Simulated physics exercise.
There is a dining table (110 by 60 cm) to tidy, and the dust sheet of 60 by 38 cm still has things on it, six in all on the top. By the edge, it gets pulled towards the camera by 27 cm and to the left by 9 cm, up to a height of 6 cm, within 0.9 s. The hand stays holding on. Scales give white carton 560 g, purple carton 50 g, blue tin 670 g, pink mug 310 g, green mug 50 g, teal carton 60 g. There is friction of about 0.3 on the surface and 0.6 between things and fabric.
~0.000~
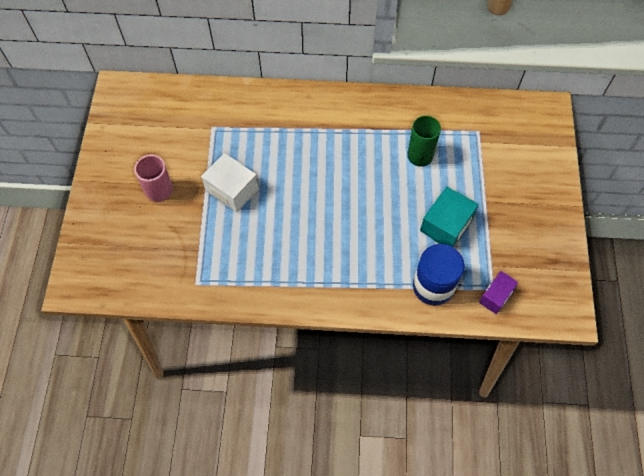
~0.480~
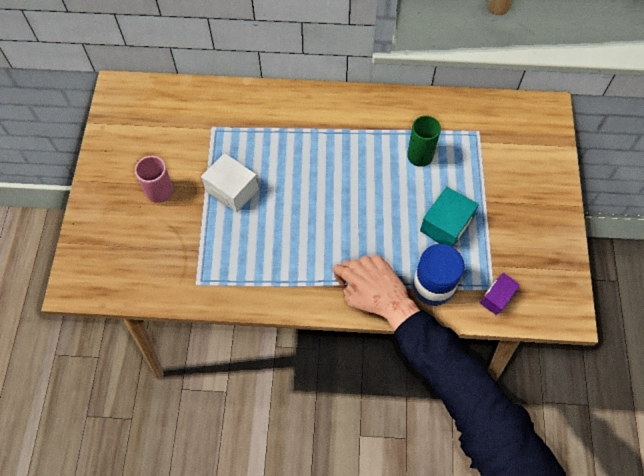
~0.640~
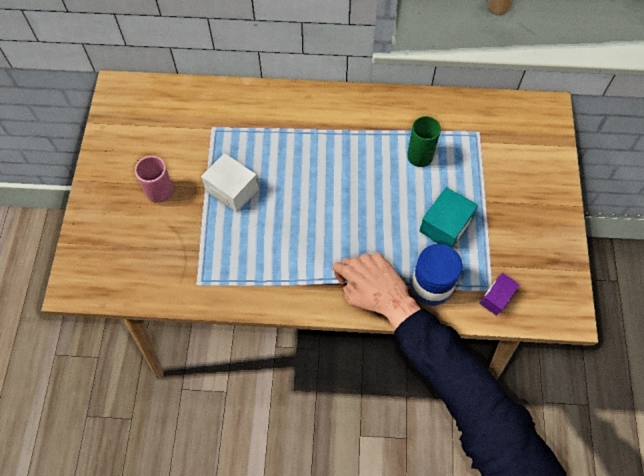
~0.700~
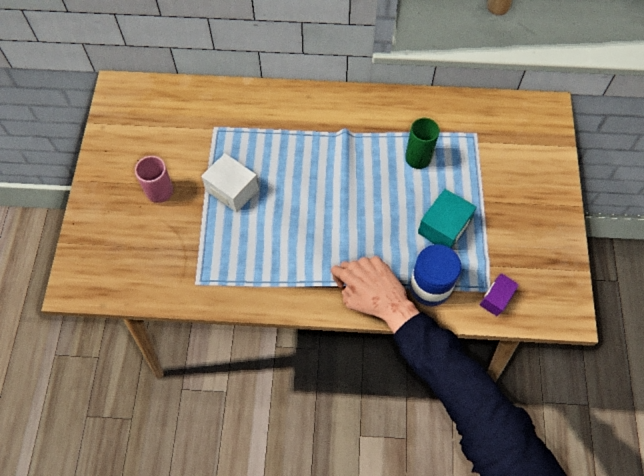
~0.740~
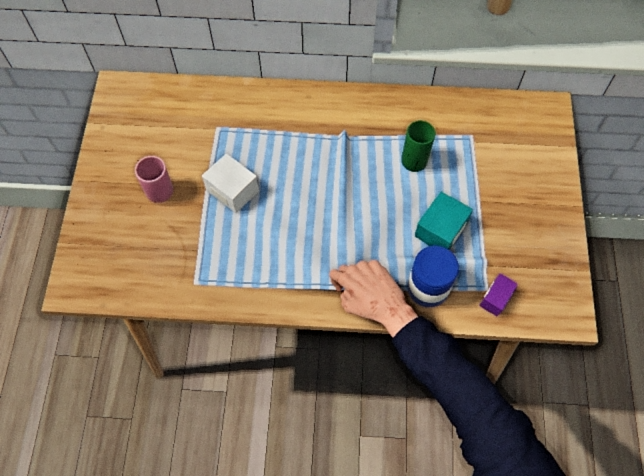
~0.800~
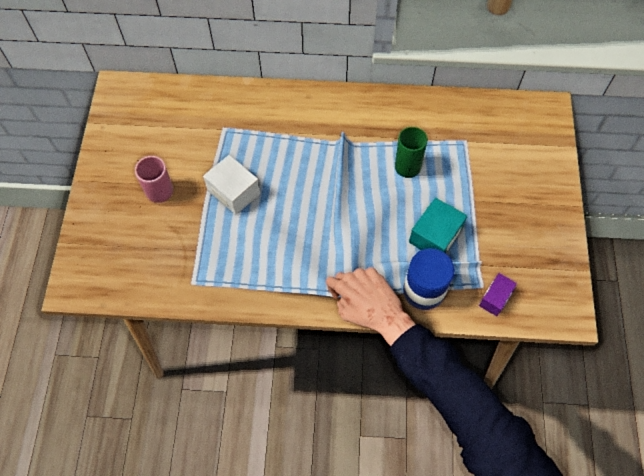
A hand in a dark sleeve reached in, gripped the front edge of the striped cloth and tugged it slightly leftward, wrinkling it and shifting the green cup, teal box and blue-lidded container a little.
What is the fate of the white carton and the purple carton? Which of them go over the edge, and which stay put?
At the end, I'd bet the white carton never leaves the surface; I'd bet the purple carton never leaves the surface.
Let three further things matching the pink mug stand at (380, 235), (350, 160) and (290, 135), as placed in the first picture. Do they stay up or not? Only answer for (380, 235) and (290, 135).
Result, in order: Off the top at the end; on top at the end.
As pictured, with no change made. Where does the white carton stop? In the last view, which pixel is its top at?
The top ends up close to (252, 255) in the last picture.
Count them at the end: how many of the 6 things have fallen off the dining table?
After counting, the figure is 2.
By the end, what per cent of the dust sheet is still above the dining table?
Share within the edges: Approx. 60 %.
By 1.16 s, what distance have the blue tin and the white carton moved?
Roughly blue tin 15 cm and white carton 10 cm.
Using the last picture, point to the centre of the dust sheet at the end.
Its centre lands at about (275, 315).
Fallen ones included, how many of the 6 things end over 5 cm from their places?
In total, 4 of them qualify.
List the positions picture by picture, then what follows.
The first picture shows white carton (229, 175); purple carton (501, 288); dust sheet corners (196, 285) (212, 128) (479, 132).
The second picture shows dust sheet corners (196, 285) (212, 128); grip (345, 285).
The third picture shows dust sheet corners (197, 285) (212, 128); grip (344, 283).
The fourth picture shows teal carton (449, 213); green mug (425, 129); dust sheet corners (196, 285) (214, 128); grip (343, 286).
The fifth picture shows teal carton (446, 216); blue tin (436, 265); green mug (421, 132); dust sheet corners (194, 284) (217, 127); grip (341, 290).
The sixth picture shows white carton (230, 177); purple carton (500, 291); dust sheet corners (192, 284) (223, 128) (466, 141); grip (338, 297).
At 1.0 s, 100 % of the dust sheet is still over the top; white carton 5 cm off its start, green mug 14 cm off its start, teal carton 11 cm off its start.
At 1.2 s, 90 % of the dust sheet is still over the top; white carton 10 cm off its start, green mug 26 cm off its start, teal carton 20 cm off its start.
At 1.3 s, 70 % of the dust sheet is still over the top; white carton 17 cm off its start at (252, 244), green mug 29 cm off its start at (329, 213), teal carton 28 cm off its start at (353, 298).
At 1.5 s, 60 % of the dust sheet is still over the top; white carton 19 cm off its start, blue tin over the edge, teal carton 32 cm off its start.
At 3.1 s, 60 % of the dust sheet is still over the top; white carton 19 cm off its start at (252, 255), purple carton 0 cm off its start at (500, 290), teal carton over the edge, blue tin over the edge.
